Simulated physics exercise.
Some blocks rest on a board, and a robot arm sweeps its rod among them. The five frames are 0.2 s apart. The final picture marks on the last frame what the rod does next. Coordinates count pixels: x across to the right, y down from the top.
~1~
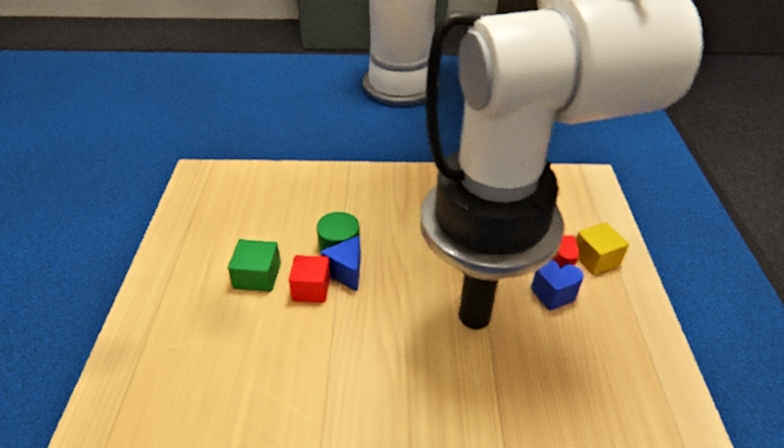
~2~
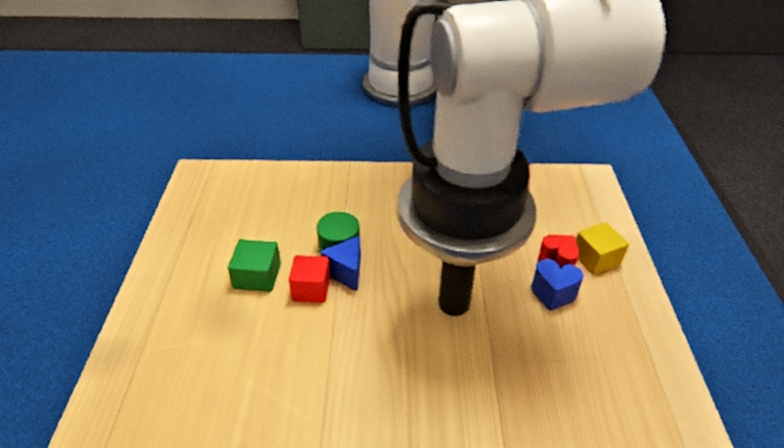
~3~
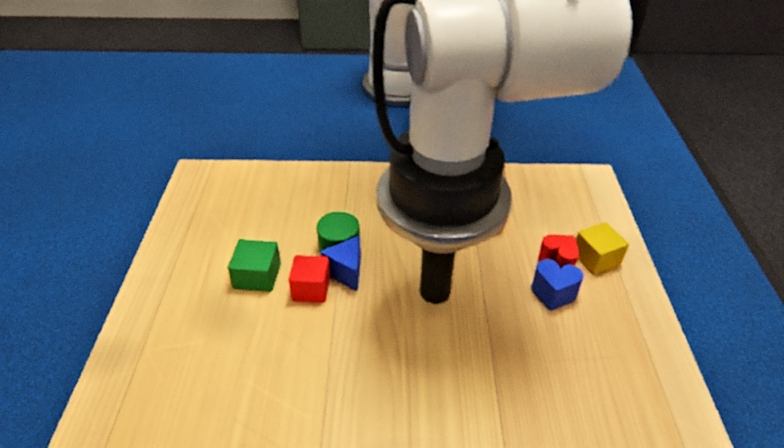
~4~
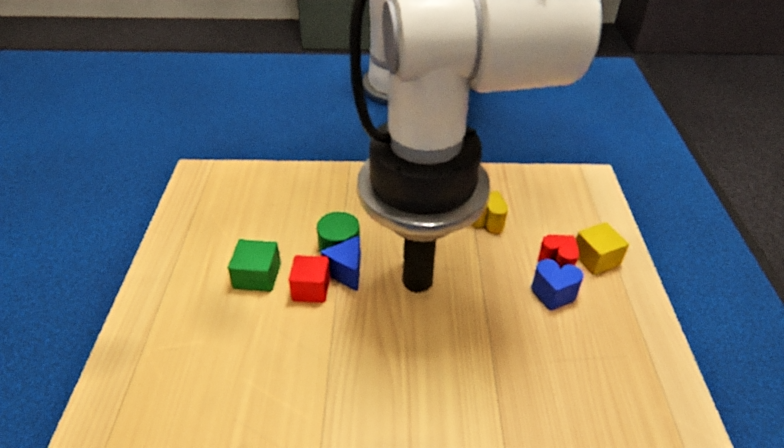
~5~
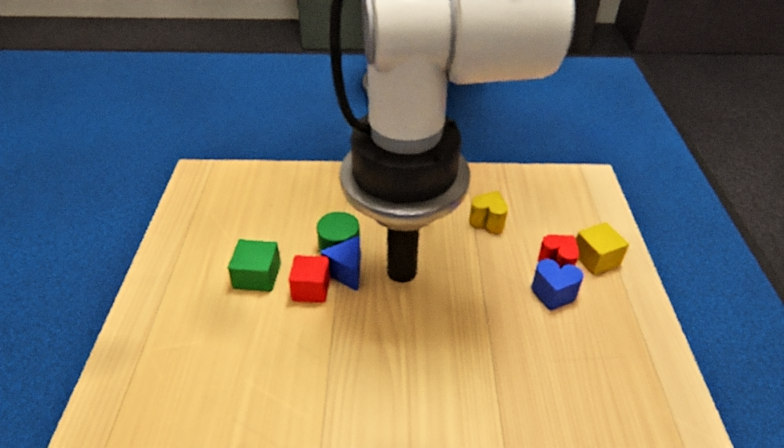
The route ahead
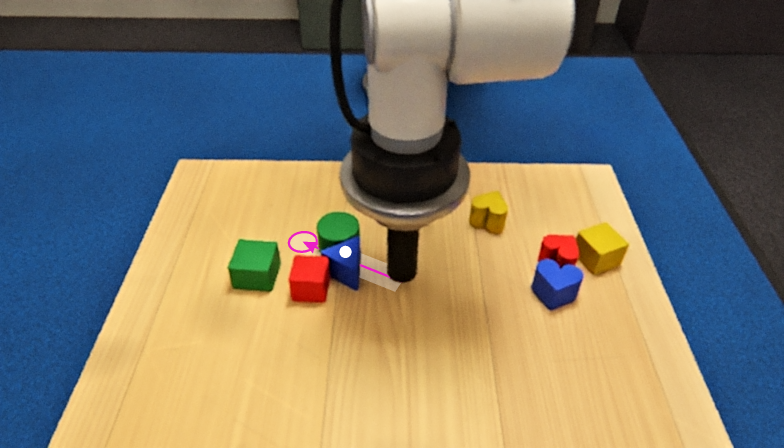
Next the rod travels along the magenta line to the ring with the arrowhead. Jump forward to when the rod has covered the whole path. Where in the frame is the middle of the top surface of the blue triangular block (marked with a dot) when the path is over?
In the picture, it is at (297, 243).
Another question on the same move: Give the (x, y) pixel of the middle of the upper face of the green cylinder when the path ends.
Put as a pixel place, it's (304, 198).
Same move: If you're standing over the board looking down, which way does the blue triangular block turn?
Answer: Against the clock.
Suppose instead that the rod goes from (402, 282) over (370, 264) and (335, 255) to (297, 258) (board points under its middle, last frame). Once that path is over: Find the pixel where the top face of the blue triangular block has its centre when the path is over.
The centre of its top will be at (278, 255).
Drawn move, from (402, 282) to (303, 242); the dot is on the blue triangular block.
The first path, step by step. One third of the way, rod at (367, 258); green cylinder at (334, 223); blue triangular block at (338, 250).
Two thirds of the way, rod at (333, 245); red square at (305, 270); green cylinder at (318, 212); blue triangular block at (307, 244), turned 30° anticlockwise.
At the end, rod at (302, 232); green square still; red square at (305, 270); green cylinder at (304, 198); blue triangular block at (297, 243), turned 60° anticlockwise.
